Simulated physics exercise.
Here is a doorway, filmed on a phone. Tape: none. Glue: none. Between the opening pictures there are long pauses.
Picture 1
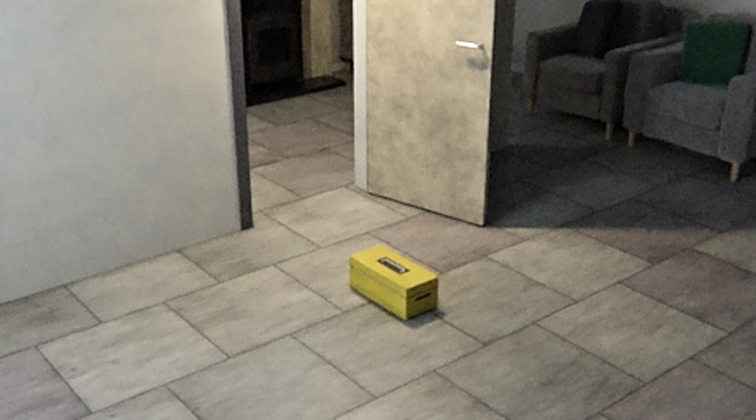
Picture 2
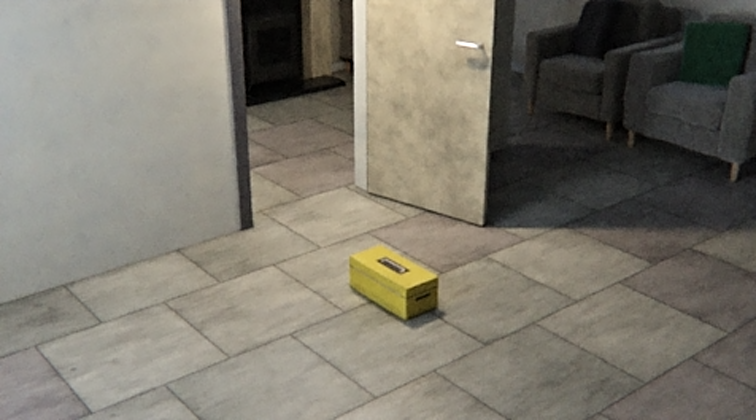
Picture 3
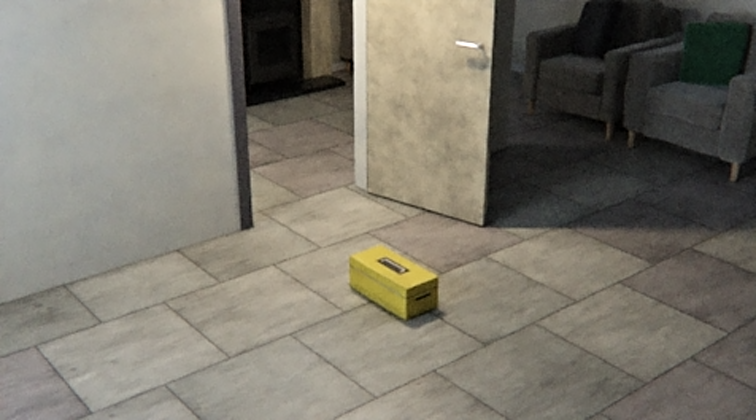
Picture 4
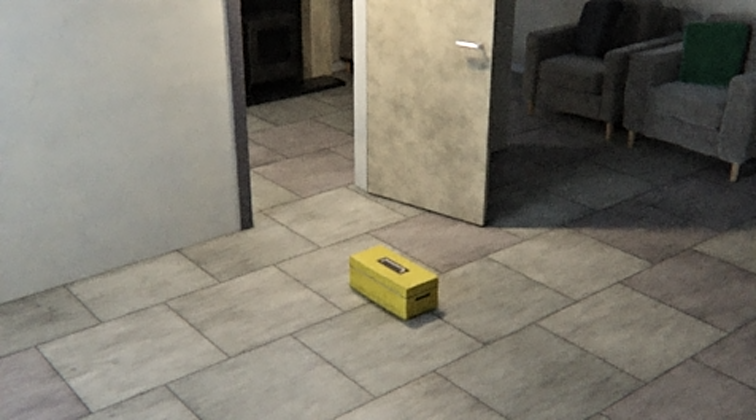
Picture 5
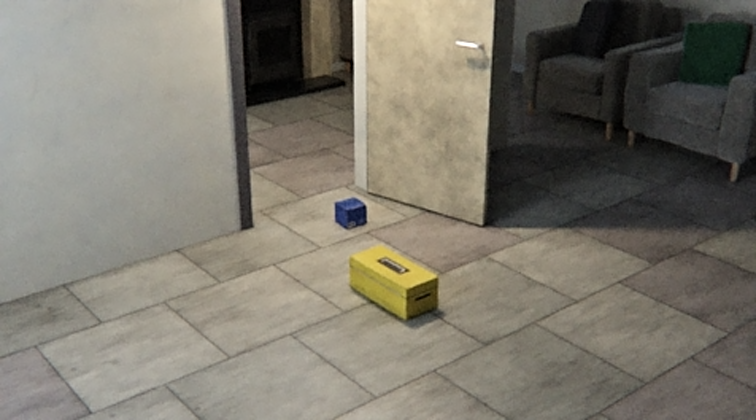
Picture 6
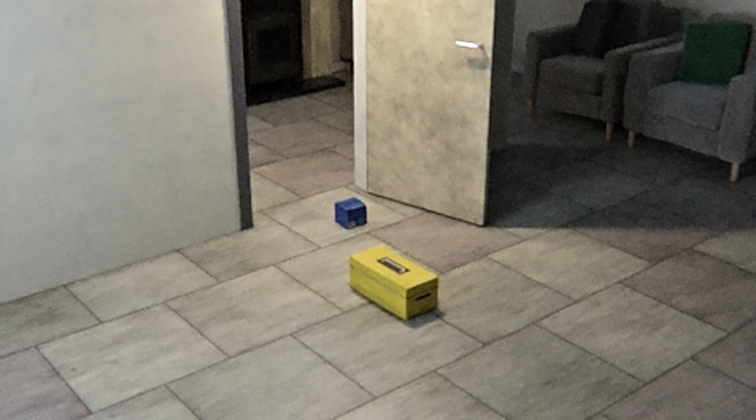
A door standing wide open and still beside a yellow toolbox on a tiled floor, a small blue box appearing behind it.
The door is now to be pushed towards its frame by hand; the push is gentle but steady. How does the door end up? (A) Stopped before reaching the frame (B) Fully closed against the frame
Fully closed against the frame.
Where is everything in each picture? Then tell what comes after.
In the first frame, door wide open and still; yellow toolbox (393, 281).
In the second frame, door wide open and still; yellow toolbox (393, 281).
In the third frame, door wide open and still; yellow toolbox (393, 281).
In the fourth frame, door wide open and still; yellow toolbox (393, 281).
In the fifth frame, door wide open and still; yellow toolbox (393, 281).
In the sixth frame, door wide open and still; blue box (351, 213); yellow toolbox (393, 281).
Then, 1.50 s after the last picture, open by 49°; blue box slid a little near (345, 213).
Then, 2.10 s after the last picture, open by 22°; blue box slid well along near (310, 209).
At rest, open by 0°; moved from the start, blue box; yellow toolbox in place. Seen from the same camera at the end, blue box near (286, 199).
